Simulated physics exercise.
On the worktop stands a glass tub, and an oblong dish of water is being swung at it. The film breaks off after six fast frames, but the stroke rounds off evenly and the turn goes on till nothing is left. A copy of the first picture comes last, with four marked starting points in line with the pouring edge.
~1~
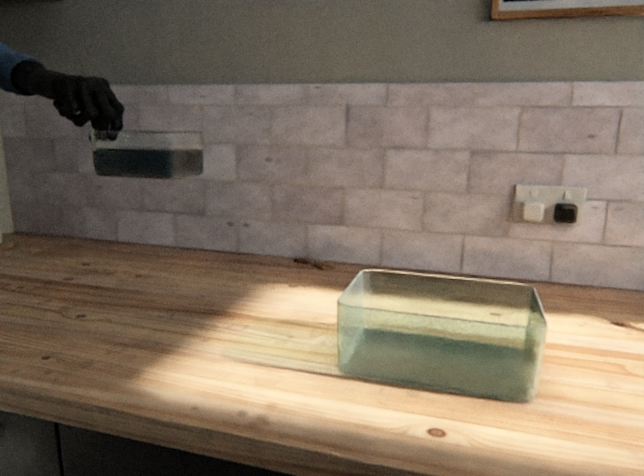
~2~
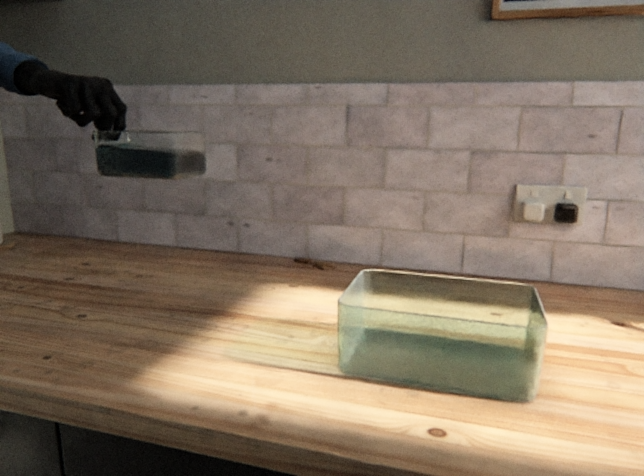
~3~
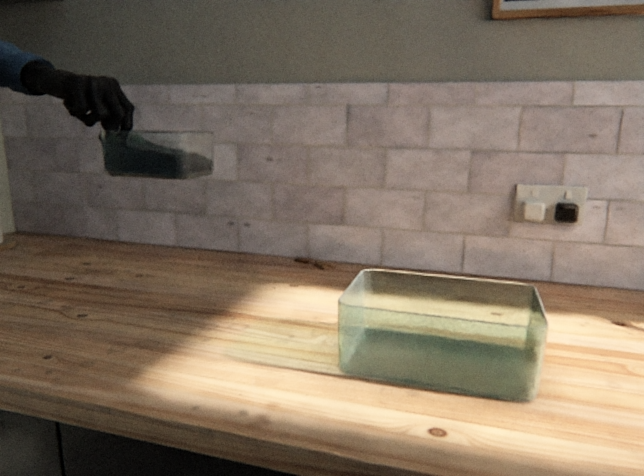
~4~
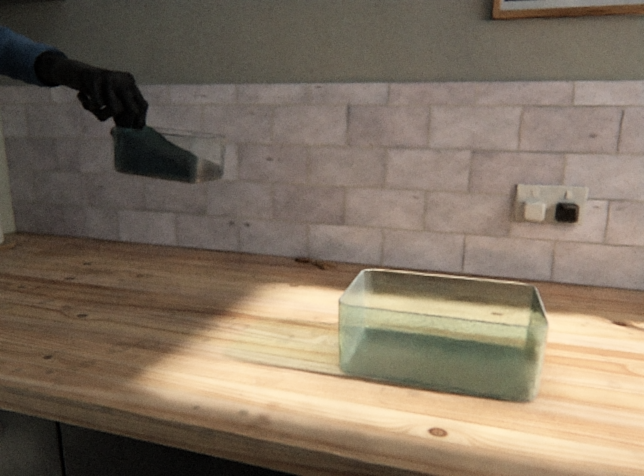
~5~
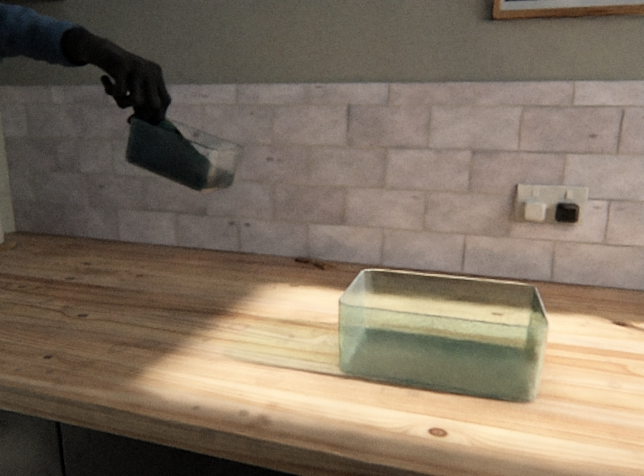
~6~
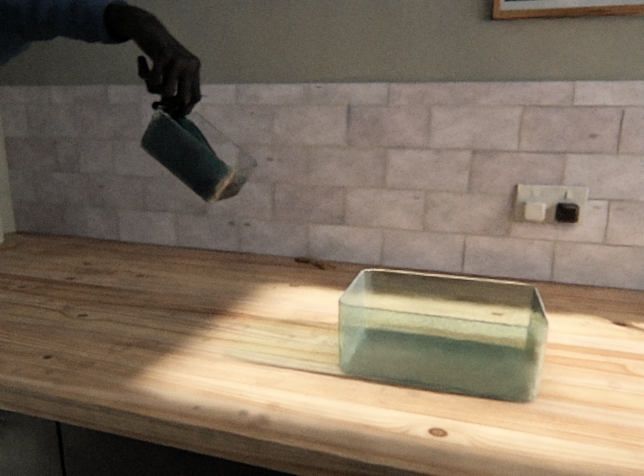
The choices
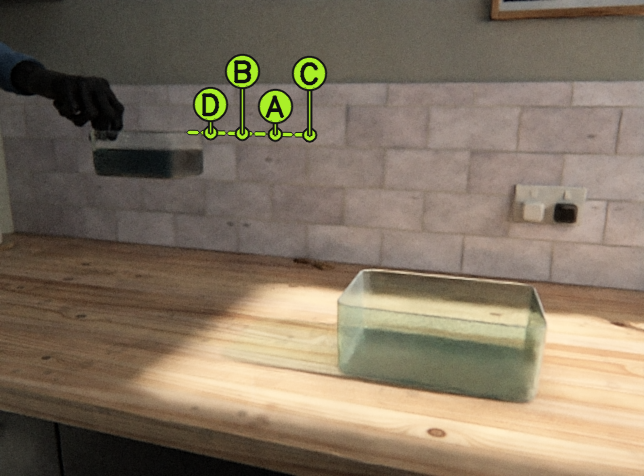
A dark hand at the upper left held a small clear dish of dark water level, then moved it right and tipped it steeply, while a larger glass tub stood still on the wooden worktop.
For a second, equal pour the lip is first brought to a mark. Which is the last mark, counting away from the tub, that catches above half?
D is the one.
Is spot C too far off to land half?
No, not at all.
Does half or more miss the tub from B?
No, that is safe.
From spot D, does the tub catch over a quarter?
Yes.
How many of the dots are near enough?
All of the four.
In lime, A at (275, 134); B at (242, 133); C at (309, 135); D at (210, 132).
With A, about 90 % lands in the tub, 4 % falls short and 6 % goes beside or beyond.
With B, about 77 % lands in the tub, 14 % falls short and 9 % goes beside or beyond.
With C, about 94 % lands in the tub, 3 % falls short and 3 % goes beside or beyond.
With D, about 64 % lands in the tub, 30 % falls short and 6 % goes beside or beyond.
